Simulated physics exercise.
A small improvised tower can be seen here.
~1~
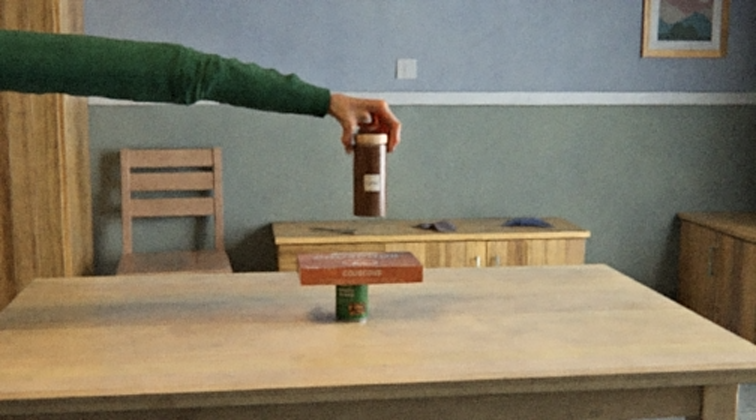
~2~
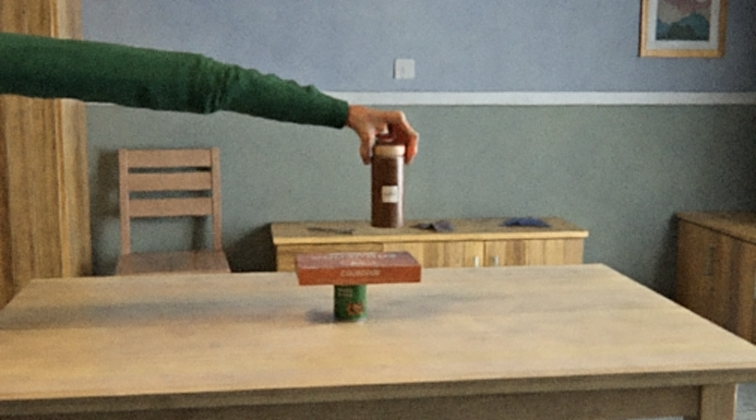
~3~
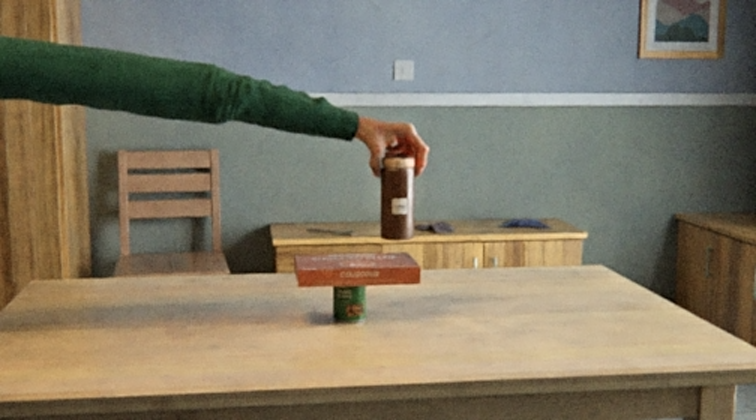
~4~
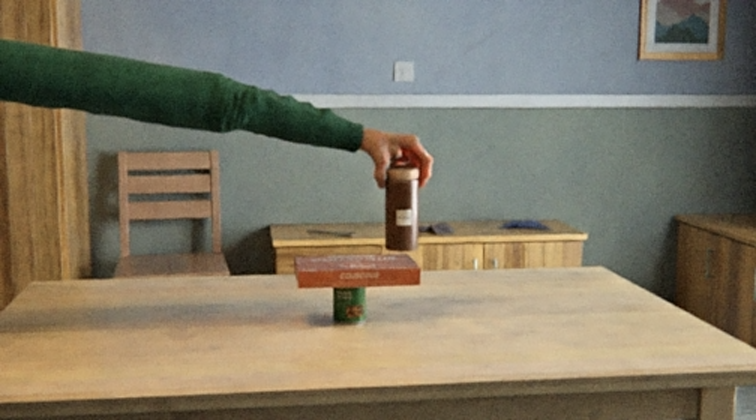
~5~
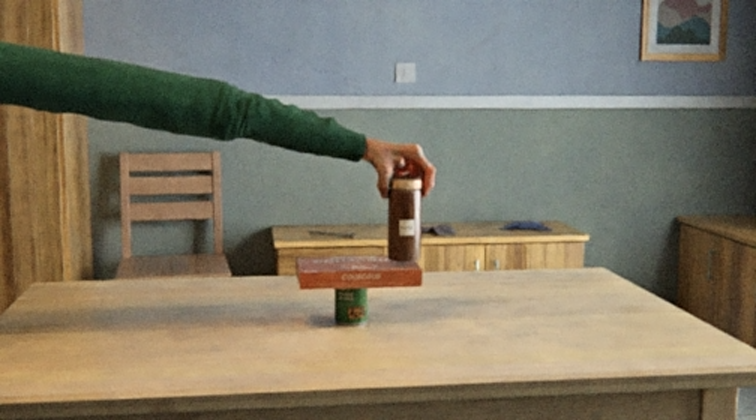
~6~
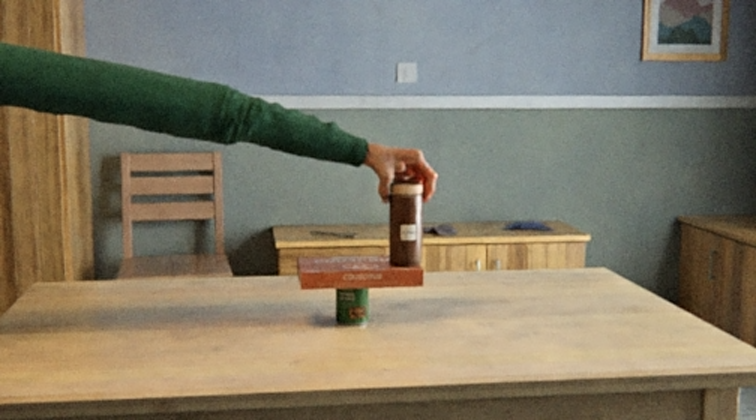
In a room with blue and grey-green walls, a pale wooden table is seen from the front by a nearly still camera. A reddish-brown box lies flat across a small green tin near the table's middle, with a chair and low cabinets behind. From the left, a green-sleeved arm moves a brown jar rightward and down onto the box's right side, its hand still gripping the lid.
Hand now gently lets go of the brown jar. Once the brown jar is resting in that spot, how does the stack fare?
Ends in a fall.
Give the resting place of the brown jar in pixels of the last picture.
End position in the final view: Approximately (514, 308).
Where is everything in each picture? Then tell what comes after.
Coming down; brown jar (370, 175); green tin (352, 298), in the first frame.
Coming down; brown jar (388, 186); green tin (350, 298), in the second frame.
Coming down; brown jar (398, 198); green tin (349, 299), in the third frame.
Coming down; brown jar (402, 209); green tin (349, 300), in the fourth frame.
Coming down; brown jar (405, 219); green tin (351, 301), in the fifth frame.
In place under the hand; brown jar (406, 224); green tin (352, 301), in the sixth frame.
Then, 0.30 s past the last view, brown jar now fallen; orange packet rocked 36° from its first pose.
Then, 0.50 s past the last view, orange packet rocked 52° from its first pose.
Then, 0.70 s past the last view, orange packet now fallen.
Finally, fallen, brown jar and orange packet; green tin still in place. Final places as the last picture's camera would see them, brown jar near (514, 308). The stack loses its balance.
